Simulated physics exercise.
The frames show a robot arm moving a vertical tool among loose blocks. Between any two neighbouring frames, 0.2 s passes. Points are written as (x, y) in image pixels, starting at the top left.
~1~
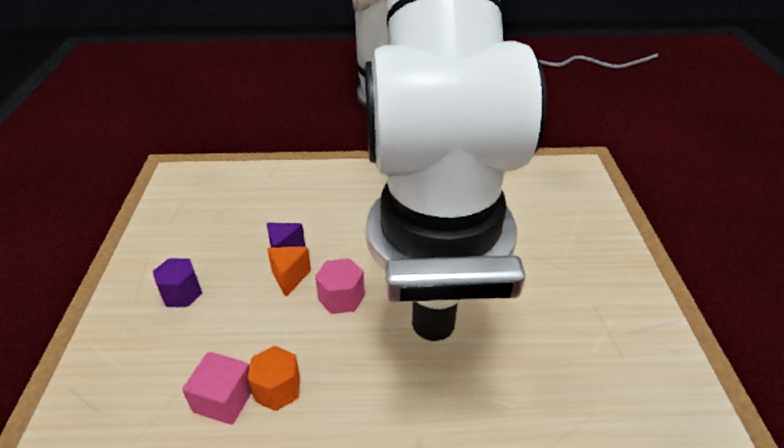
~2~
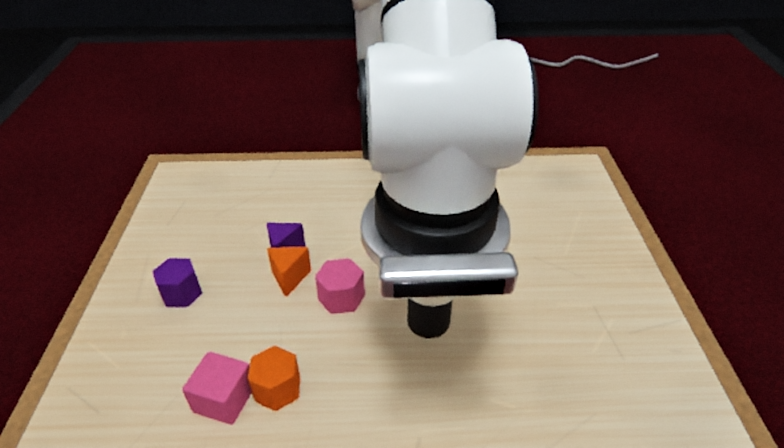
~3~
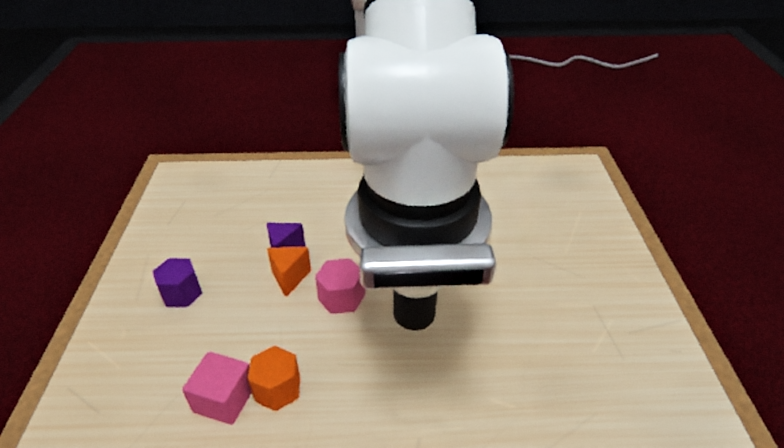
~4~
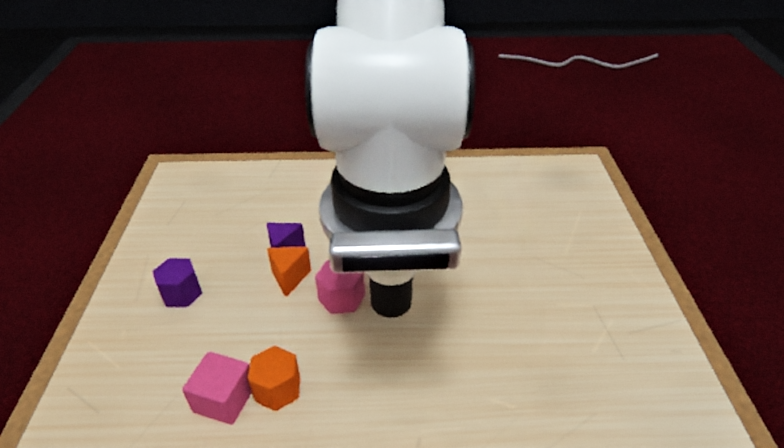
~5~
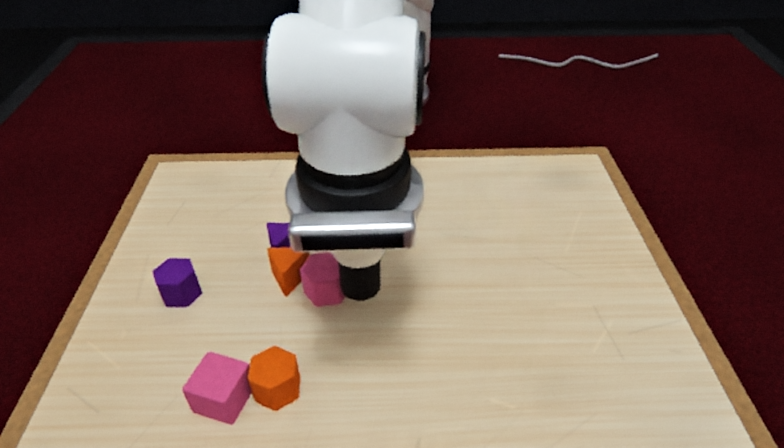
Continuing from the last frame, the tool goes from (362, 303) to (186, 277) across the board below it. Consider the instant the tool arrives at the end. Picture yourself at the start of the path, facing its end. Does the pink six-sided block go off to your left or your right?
Its shift is rightward.
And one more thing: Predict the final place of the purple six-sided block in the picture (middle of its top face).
It comes to (143, 275).
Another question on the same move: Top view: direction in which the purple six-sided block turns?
Anticlockwise.
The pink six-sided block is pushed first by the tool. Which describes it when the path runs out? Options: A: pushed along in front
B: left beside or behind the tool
Letter B.
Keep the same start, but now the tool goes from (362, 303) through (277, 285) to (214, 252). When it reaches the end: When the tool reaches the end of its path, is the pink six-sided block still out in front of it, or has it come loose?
My answer is that the pink six-sided block is still ahead.
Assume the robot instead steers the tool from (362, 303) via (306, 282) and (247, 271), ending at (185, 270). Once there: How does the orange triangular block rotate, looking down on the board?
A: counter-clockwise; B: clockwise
Letter B.
The first path, step by step. One third of the way, tool (297, 276); purple triangular block (278, 224), turned 45° clockwise; orange triangular block (241, 241); pink six-sided block (266, 253), turned 15° clockwise.
Two thirds of the way, tool (238, 268); purple triangular block (278, 224), turned 50° clockwise; orange triangular block (206, 221), turned 35° clockwise; pink six-sided block (218, 239), turned 40° clockwise.
At the end, tool (180, 260); purple six-sided block (143, 275), turned 30° anticlockwise; purple triangular block (278, 224), turned 50° clockwise; orange triangular block (198, 206), turned 60° clockwise; pink six-sided block (193, 227), turned 70° clockwise.
